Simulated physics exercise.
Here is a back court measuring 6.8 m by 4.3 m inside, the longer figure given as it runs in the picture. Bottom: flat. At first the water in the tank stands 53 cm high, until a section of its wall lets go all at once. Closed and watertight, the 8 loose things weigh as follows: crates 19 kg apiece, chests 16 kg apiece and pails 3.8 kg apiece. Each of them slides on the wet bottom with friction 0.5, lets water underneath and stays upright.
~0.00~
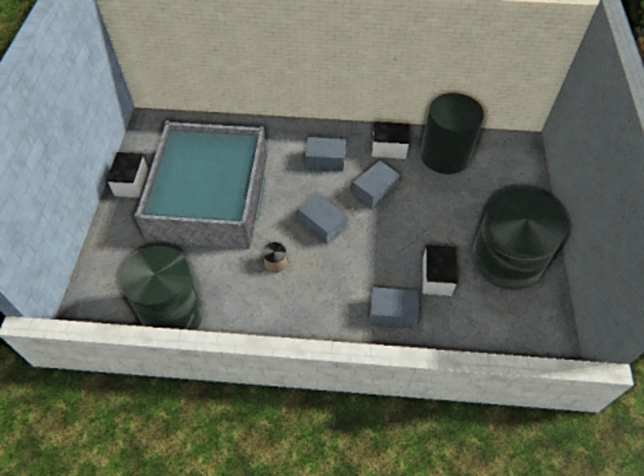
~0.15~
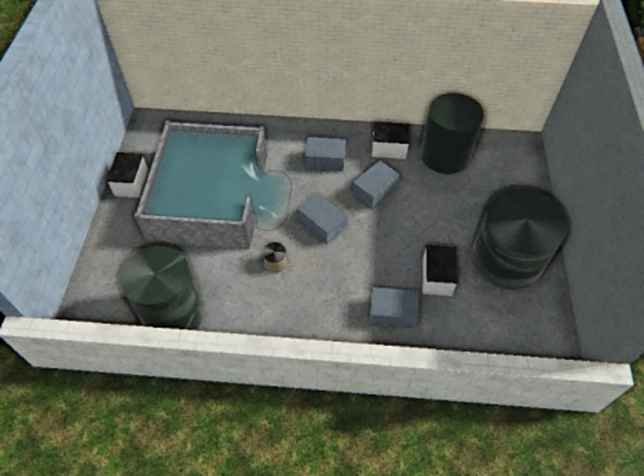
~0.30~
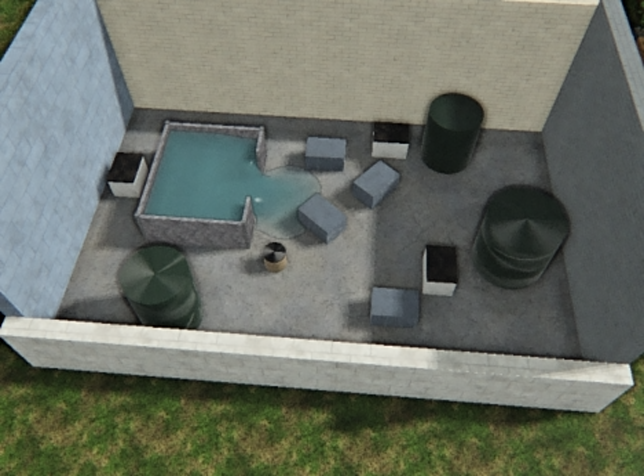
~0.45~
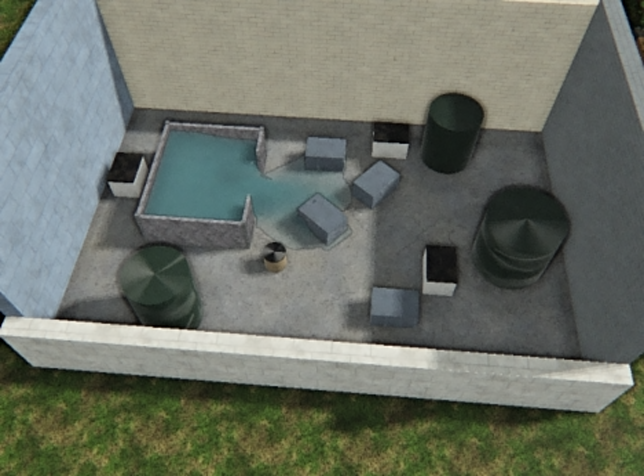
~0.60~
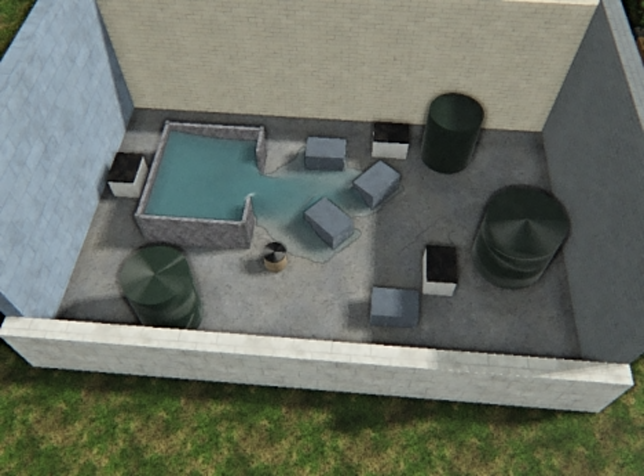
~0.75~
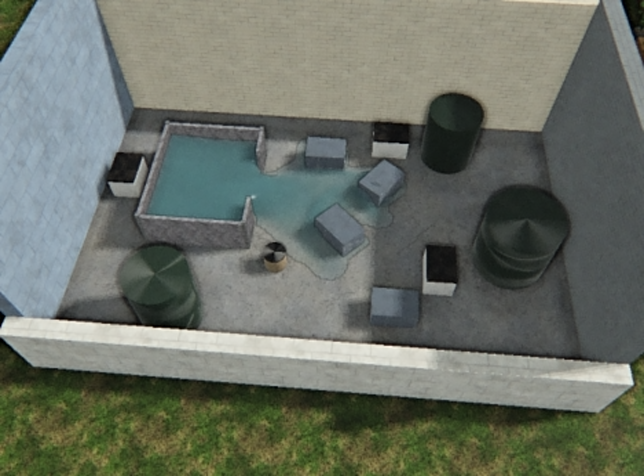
Teal water pours through a gap in the right side of a raised stone tank in a walled back court, seen from high above by a still camera. Grey-blue crates lie across the grey floor, with dark-topped white boxes, large dark green cylinders and a small pail around them. The water spreads rightward in a thin sheet, reaches the middle crates, and nudges the nearest one right and toward the viewer, then another slightly.
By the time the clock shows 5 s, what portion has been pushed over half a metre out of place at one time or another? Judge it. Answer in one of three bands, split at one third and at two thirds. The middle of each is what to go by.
One to two thirds.
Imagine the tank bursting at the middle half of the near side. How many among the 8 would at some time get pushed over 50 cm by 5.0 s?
Then the count would be 1.
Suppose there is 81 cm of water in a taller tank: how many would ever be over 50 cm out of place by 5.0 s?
Then 5 of them.
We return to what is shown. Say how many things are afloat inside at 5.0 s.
Count at that moment: 4.
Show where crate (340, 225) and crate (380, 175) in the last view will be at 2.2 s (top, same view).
About (434, 286) for the first and (538, 192) for the second.
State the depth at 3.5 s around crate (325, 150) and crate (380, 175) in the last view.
Depths: Near 6 cm, then near 11 cm.
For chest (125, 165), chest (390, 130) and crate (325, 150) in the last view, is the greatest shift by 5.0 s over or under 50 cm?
Listed in sequence: Lower; lower; higher for the last.
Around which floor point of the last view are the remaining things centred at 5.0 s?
Mean position approx. (379, 241).
After 1.1 s 2 of 8 are over 50 cm from their spots; 0 afloat.
After 2.2 s 3 of 8 are over 50 cm from their spots; 0 afloat.
After 3.5 s 5 of 8 are over 50 cm from their spots; 2 afloat.
After 5.0 s 5 of 8 are over 50 cm from their spots, and 5 have been at some point; 4 afloat.
